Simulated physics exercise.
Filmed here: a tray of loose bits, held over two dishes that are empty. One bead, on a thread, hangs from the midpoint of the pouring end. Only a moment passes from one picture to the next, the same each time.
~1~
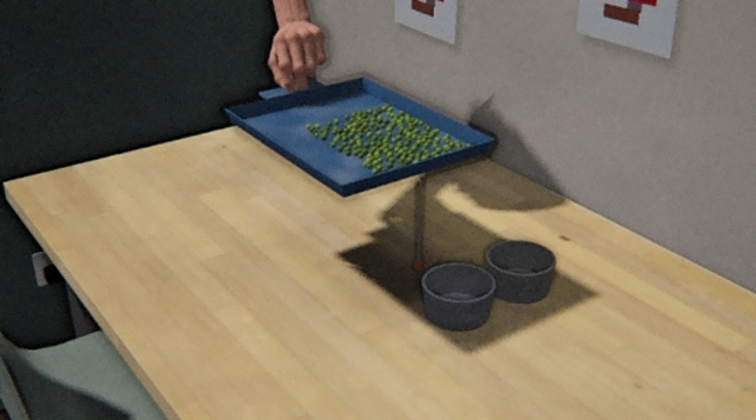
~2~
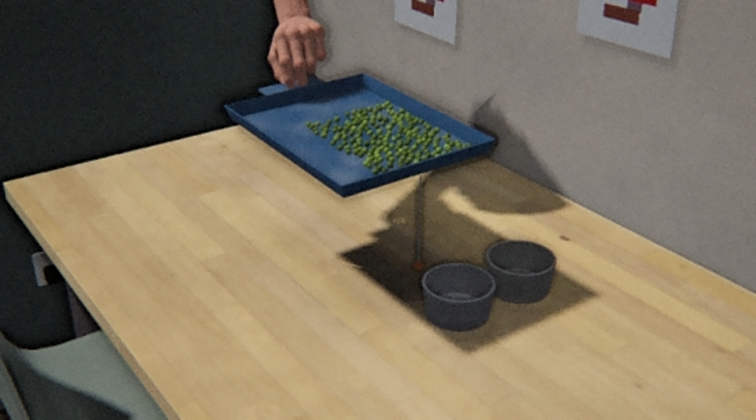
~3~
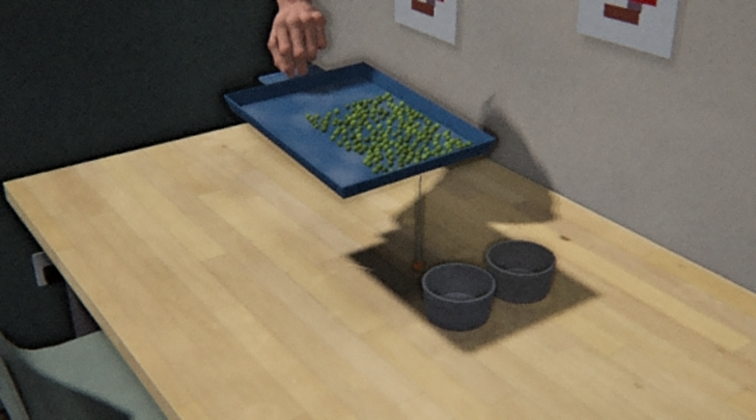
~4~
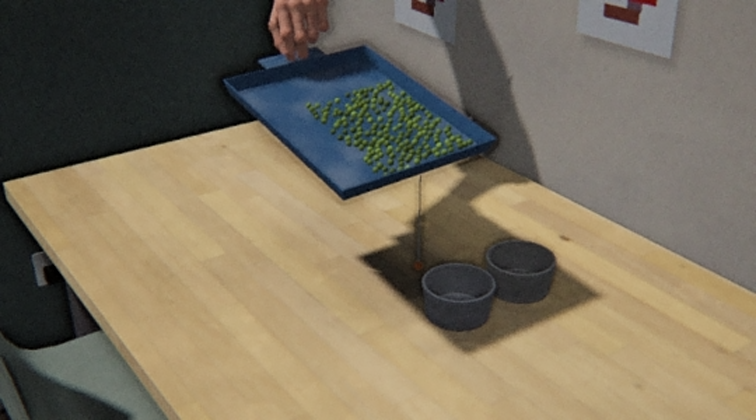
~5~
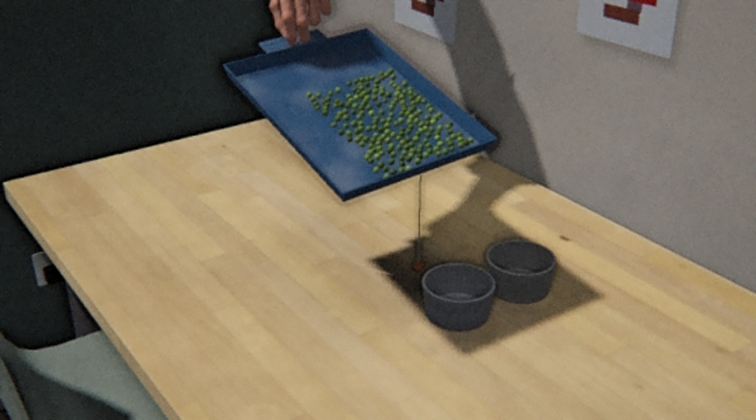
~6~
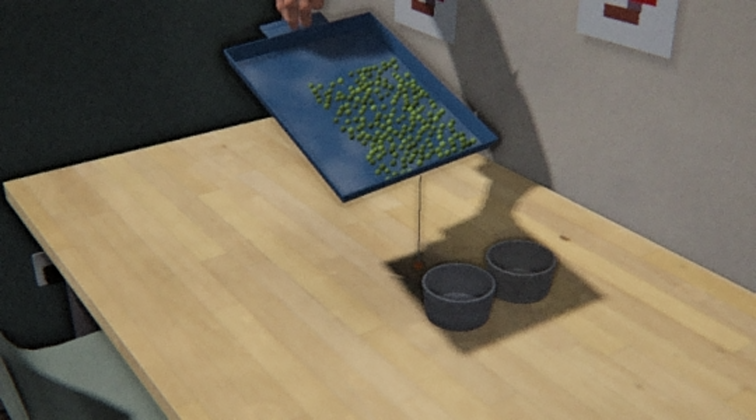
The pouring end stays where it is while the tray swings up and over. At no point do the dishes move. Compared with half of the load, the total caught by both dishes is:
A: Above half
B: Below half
Answer: B.
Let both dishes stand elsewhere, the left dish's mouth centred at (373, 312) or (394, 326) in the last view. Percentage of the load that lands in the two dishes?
First placement: Some 80 %; second placement: Some 60 %.
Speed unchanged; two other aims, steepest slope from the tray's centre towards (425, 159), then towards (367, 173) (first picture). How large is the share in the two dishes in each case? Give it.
70 % and 0 %.
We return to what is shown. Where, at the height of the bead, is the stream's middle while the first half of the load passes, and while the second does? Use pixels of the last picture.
The early half goes through (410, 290), the late half through (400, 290).
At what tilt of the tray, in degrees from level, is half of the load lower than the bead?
Angle: Close to 105°.
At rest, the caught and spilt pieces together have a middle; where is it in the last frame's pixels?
Resting centre, last picture - approx. (401, 344).
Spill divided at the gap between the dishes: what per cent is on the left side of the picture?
Share on the left: Near 90 %.
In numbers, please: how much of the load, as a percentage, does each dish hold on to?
Left 20 per cent, right 0 per cent.
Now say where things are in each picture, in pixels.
Corners of the pouring end at (344, 182) and (487, 139), level; middle of the load at (388, 138), dried peas; left dish at (481, 311); right dish at (544, 284); bead on its thread at (418, 265), in the first picture.
Corners of the pouring end at (344, 182) and (487, 139), level; middle of the load at (388, 137), in the second picture.
Corners of the pouring end at (344, 184) and (488, 138), tipped barely, lowest at the left corner; middle of the load at (388, 132), in the third picture.
Corners of the pouring end at (345, 186) and (488, 137), tipped a little, lowest at the left corner; middle of the load at (388, 126), in the fourth picture.
Corners of the pouring end at (345, 188) and (489, 137), tipped clearly, lowest at the left corner; middle of the load at (390, 120), in the fifth picture.
Corners of the pouring end at (346, 191) and (490, 137), tipped clearly, lowest at the left corner; middle of the load at (392, 116), about a quarter on the move; left dish at (481, 311); right dish at (544, 284), in the sixth picture.
Soon, tray tipped steeply; nearly all on the tray; a stray few in the air.
A while on, tray tipped past a quarter turn; about a quarter on the tray; a small part in the left dish; about a quarter outside both; about half in the air.
Towards the end, tray tipped past a quarter turn; about a quarter in the left dish; most outside both.
Finally, tray tipped past a quarter turn; about a quarter in the left dish; none in the right dish; most outside both.
